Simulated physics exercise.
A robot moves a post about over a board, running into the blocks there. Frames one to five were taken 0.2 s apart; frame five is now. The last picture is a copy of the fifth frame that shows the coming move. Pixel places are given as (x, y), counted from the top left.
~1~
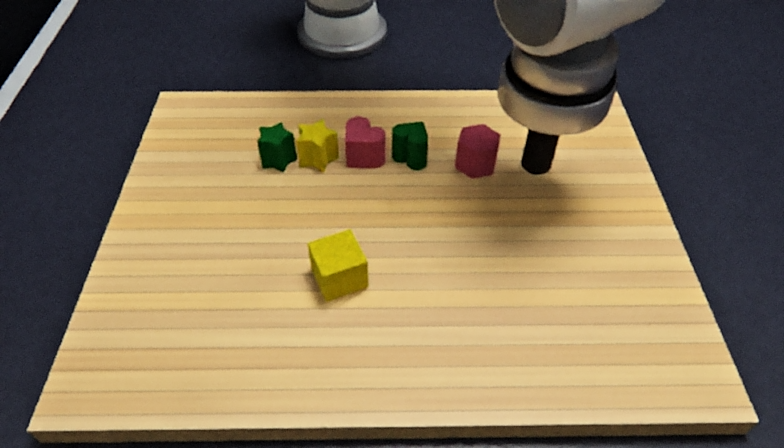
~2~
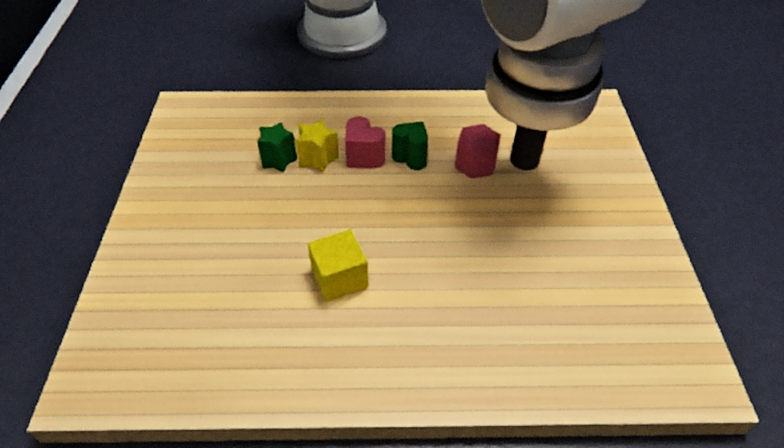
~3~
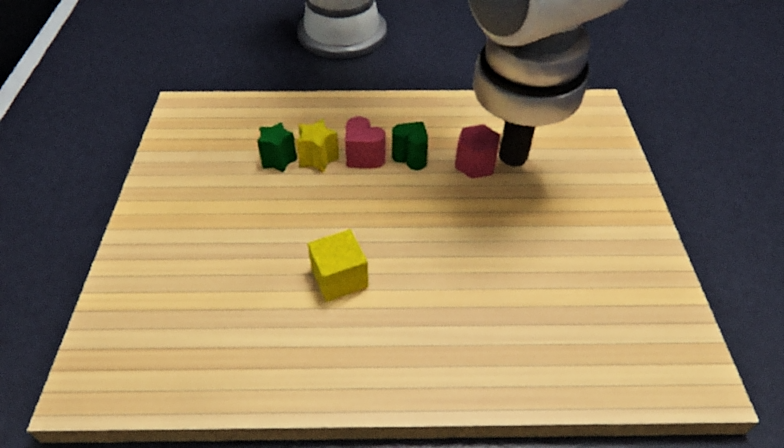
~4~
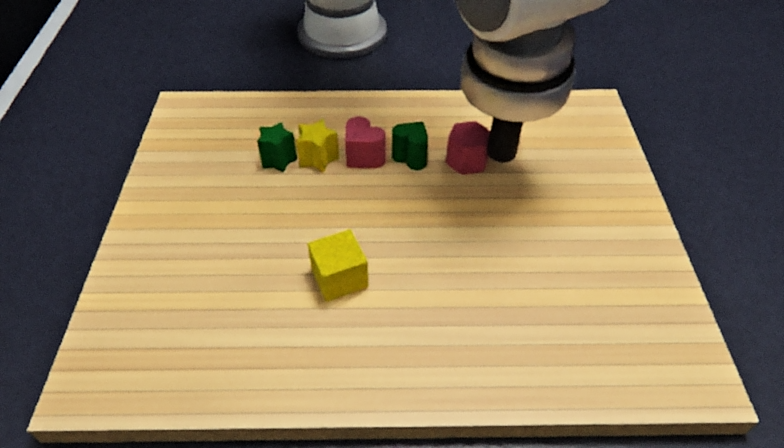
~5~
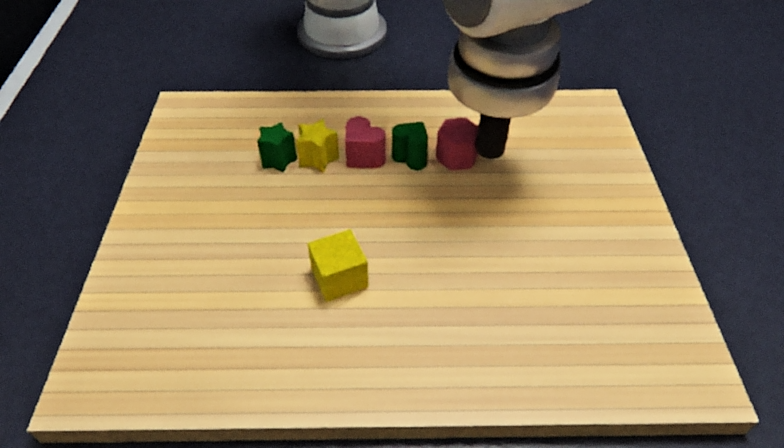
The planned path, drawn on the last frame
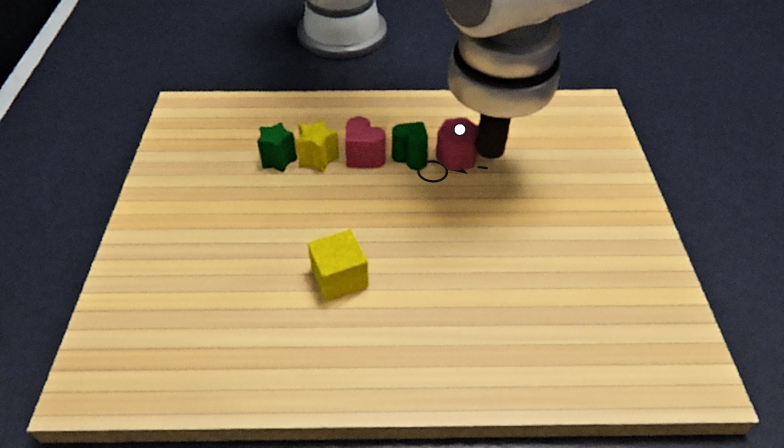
On a wooden board, a robot arm moved its black post left until it met the pink hexagon and pushed it toward the green heart, while the yellow cube and other blocks stayed still.
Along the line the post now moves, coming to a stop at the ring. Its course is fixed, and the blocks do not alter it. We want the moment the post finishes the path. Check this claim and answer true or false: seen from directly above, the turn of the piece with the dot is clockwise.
Verdict: True.
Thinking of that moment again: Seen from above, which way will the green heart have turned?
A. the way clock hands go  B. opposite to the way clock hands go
Choice B: Opposite to the way clock hands go.
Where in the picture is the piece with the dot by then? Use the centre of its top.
I'd guess (433, 120).
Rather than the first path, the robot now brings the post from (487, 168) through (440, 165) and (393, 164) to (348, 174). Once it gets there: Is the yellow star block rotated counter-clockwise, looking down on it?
Answer: Yes.
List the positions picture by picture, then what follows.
Lower end of the post at (536, 166), tops of blocks, pink heart at (363, 130), green heart at (412, 131), pink hexagon at (480, 137), in the first picture.
Post at (524, 161), blocks as before, in the second picture.
Post at (513, 157), blocks as before, in the third picture.
Post at (502, 154), pink hexagon at (471, 134), in the fourth picture.
Post at (490, 150), pink heart at (363, 130), green heart at (412, 131), pink hexagon at (460, 130), in the fifth picture.
The drawn path runs from (487, 168) via (468, 167) and (450, 168), ending at (433, 171); the dot is on the pink hexagon.
On the path given first. Halfway along, post at (461, 149); green heart at (404, 129), turned 15° anticlockwise; pink hexagon at (438, 123), turned 25° clockwise.
At the end, post at (434, 153); pink heart at (354, 130); green heart at (395, 126), turned 25° anticlockwise; pink hexagon at (433, 120), turned 40° clockwise.
